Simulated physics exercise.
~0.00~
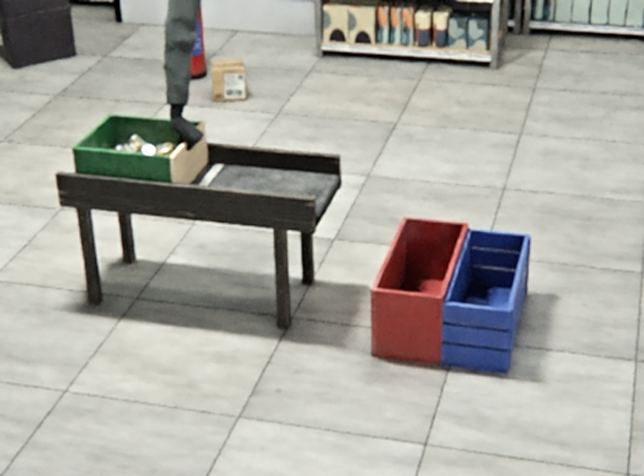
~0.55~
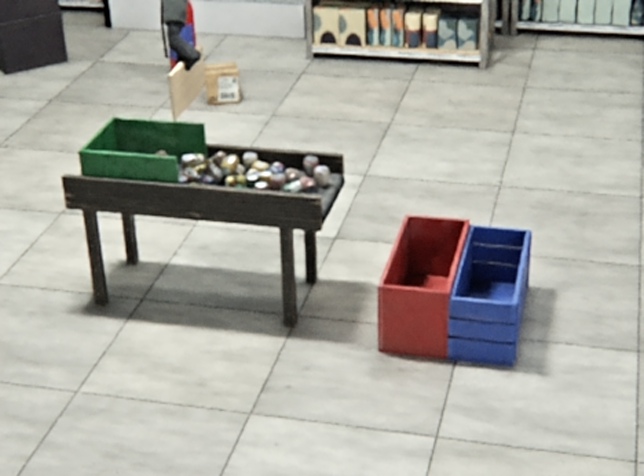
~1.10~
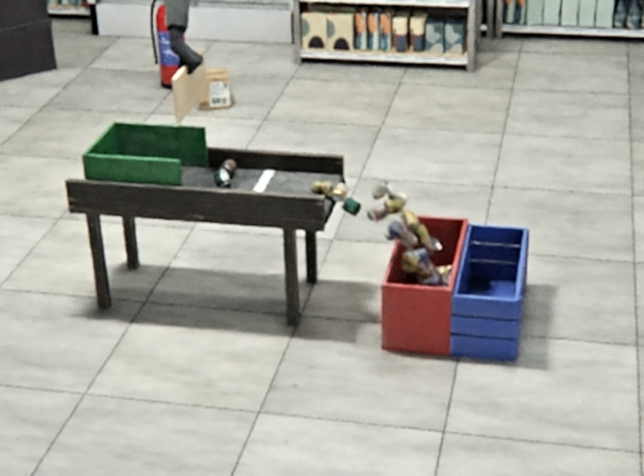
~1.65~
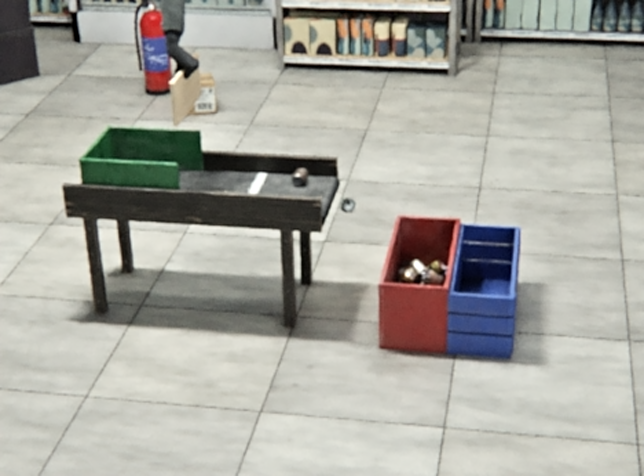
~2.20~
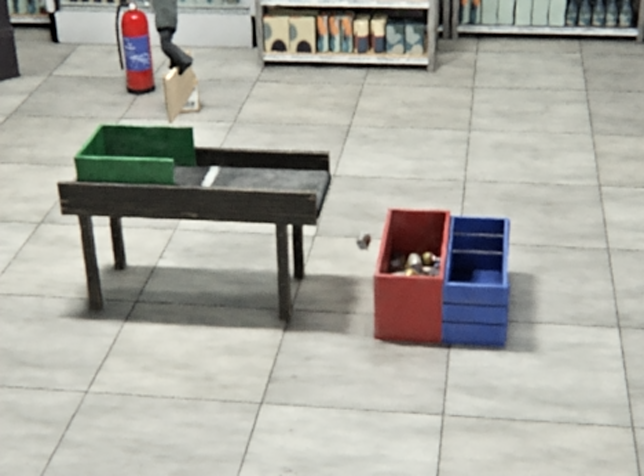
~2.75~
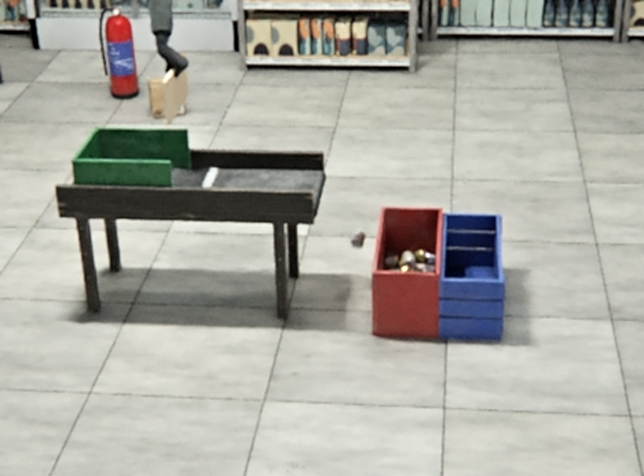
The footage shows a dark mechanical arm lifting a wooden panel from a green pen of small cans, which ride rightward along a belt and tumble off its end. Nearly all land in the red bin, one rests on the floor short of it, and the blue tub stays empty.
